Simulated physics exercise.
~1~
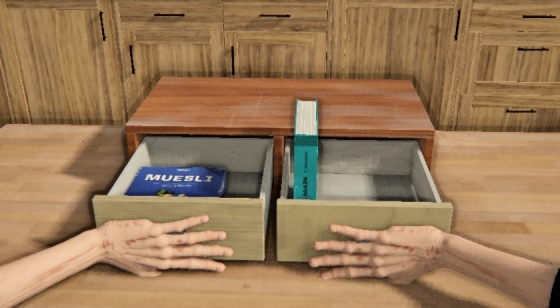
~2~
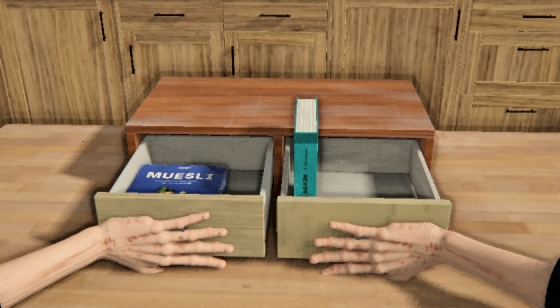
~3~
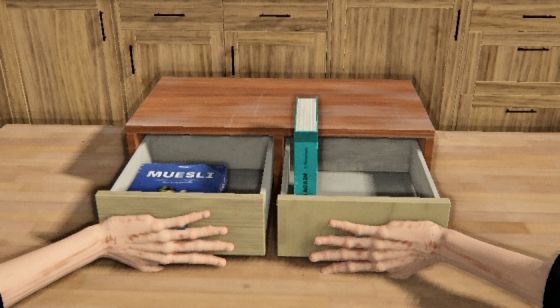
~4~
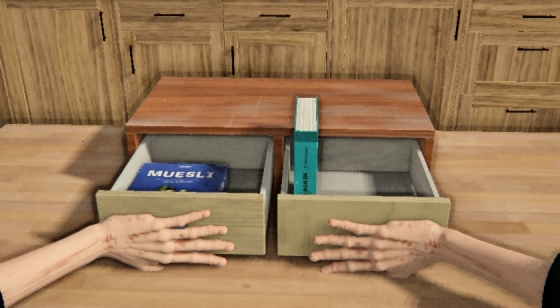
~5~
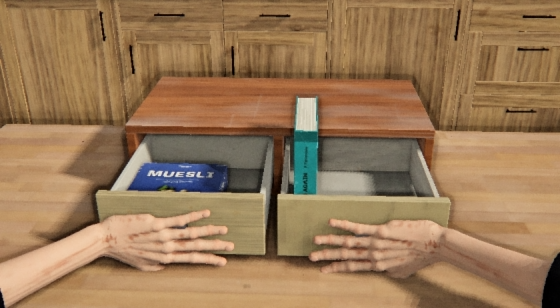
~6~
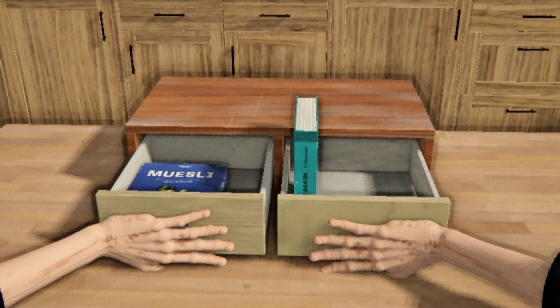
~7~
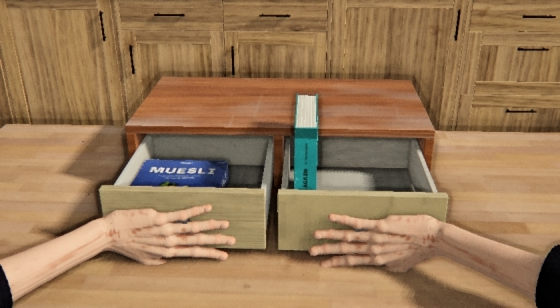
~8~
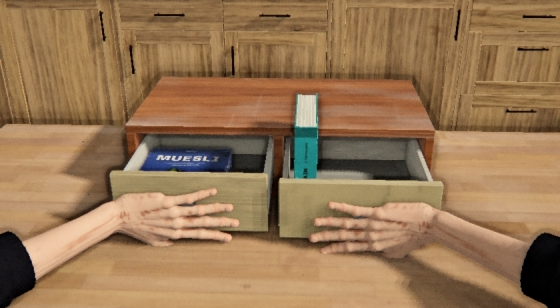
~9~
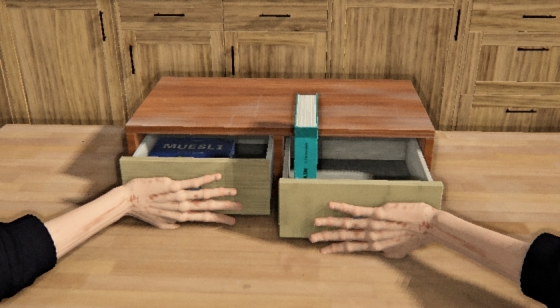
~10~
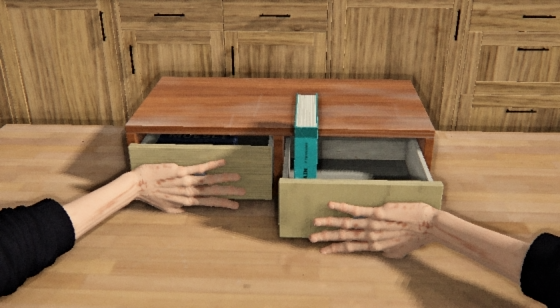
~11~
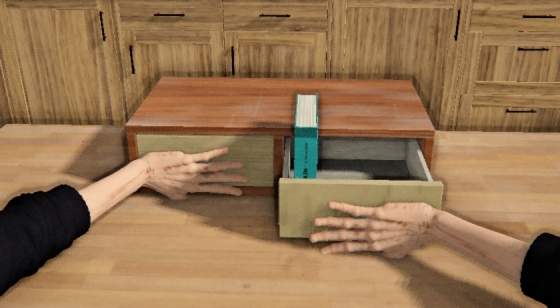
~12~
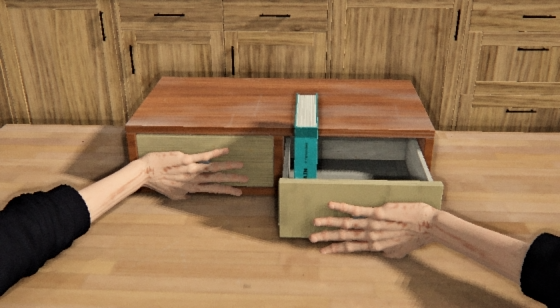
Two hands push side-by-side drawers; the left closes fully while the right stays open.
